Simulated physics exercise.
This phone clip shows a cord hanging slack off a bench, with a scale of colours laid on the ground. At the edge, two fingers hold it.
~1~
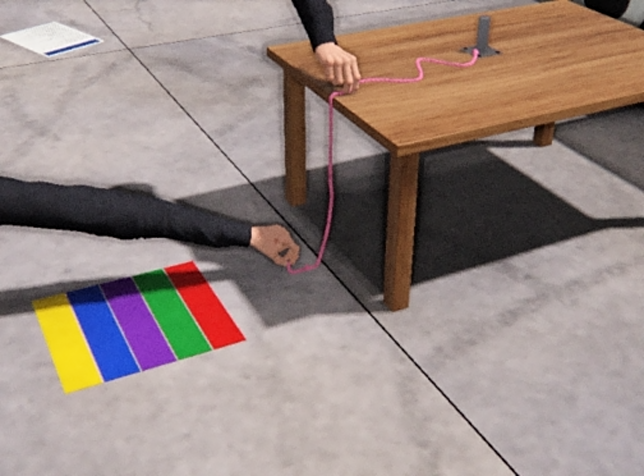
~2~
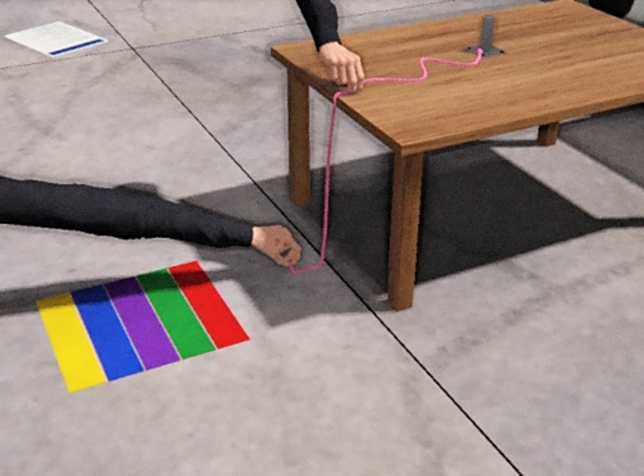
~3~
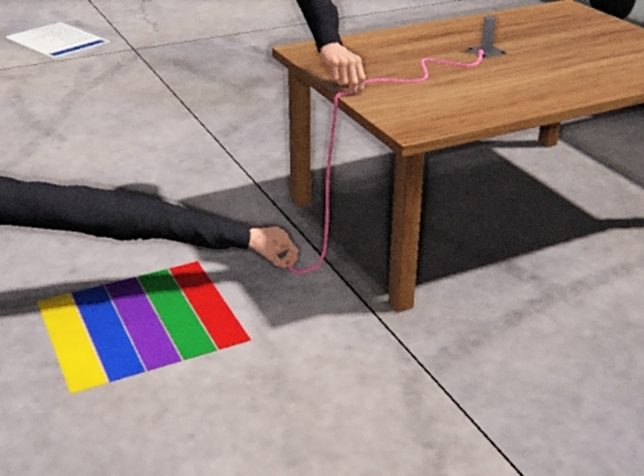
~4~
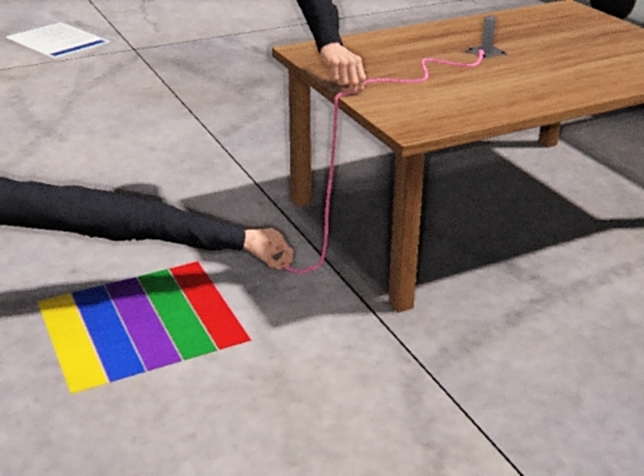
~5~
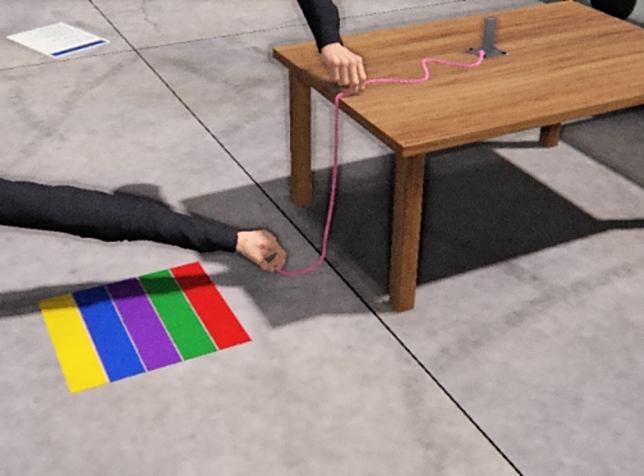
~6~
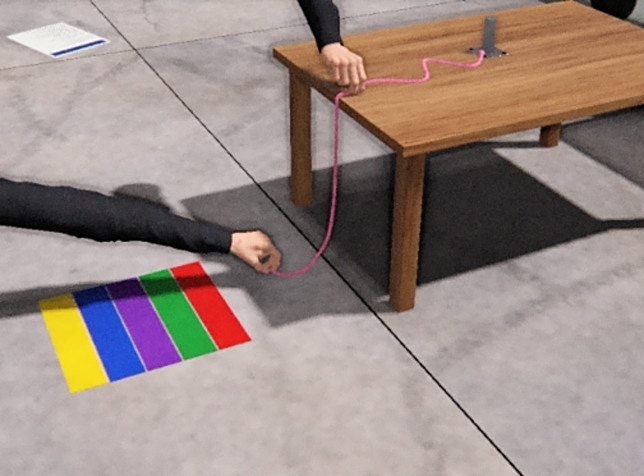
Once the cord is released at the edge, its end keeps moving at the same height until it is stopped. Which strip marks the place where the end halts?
The blue strip does.
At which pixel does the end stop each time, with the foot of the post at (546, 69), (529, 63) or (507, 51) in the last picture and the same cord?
Going through them in sequence: (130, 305), (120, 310) and finally (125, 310).
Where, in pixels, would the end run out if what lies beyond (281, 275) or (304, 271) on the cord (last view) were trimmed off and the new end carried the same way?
For the first cut it's about (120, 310), and for the second about (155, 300).
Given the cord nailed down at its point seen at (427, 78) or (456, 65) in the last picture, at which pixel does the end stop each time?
Per try (px): (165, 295), (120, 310).
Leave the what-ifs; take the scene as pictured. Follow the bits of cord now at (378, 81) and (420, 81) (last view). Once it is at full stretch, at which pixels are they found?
The first settles around (330, 99), the second around (364, 84).
Early on, end near (160, 298); over green.
Midway, end near (122, 308); over purple.
At the end of the slack, end near (98, 315); over blue. It gets as far as the blue strip.
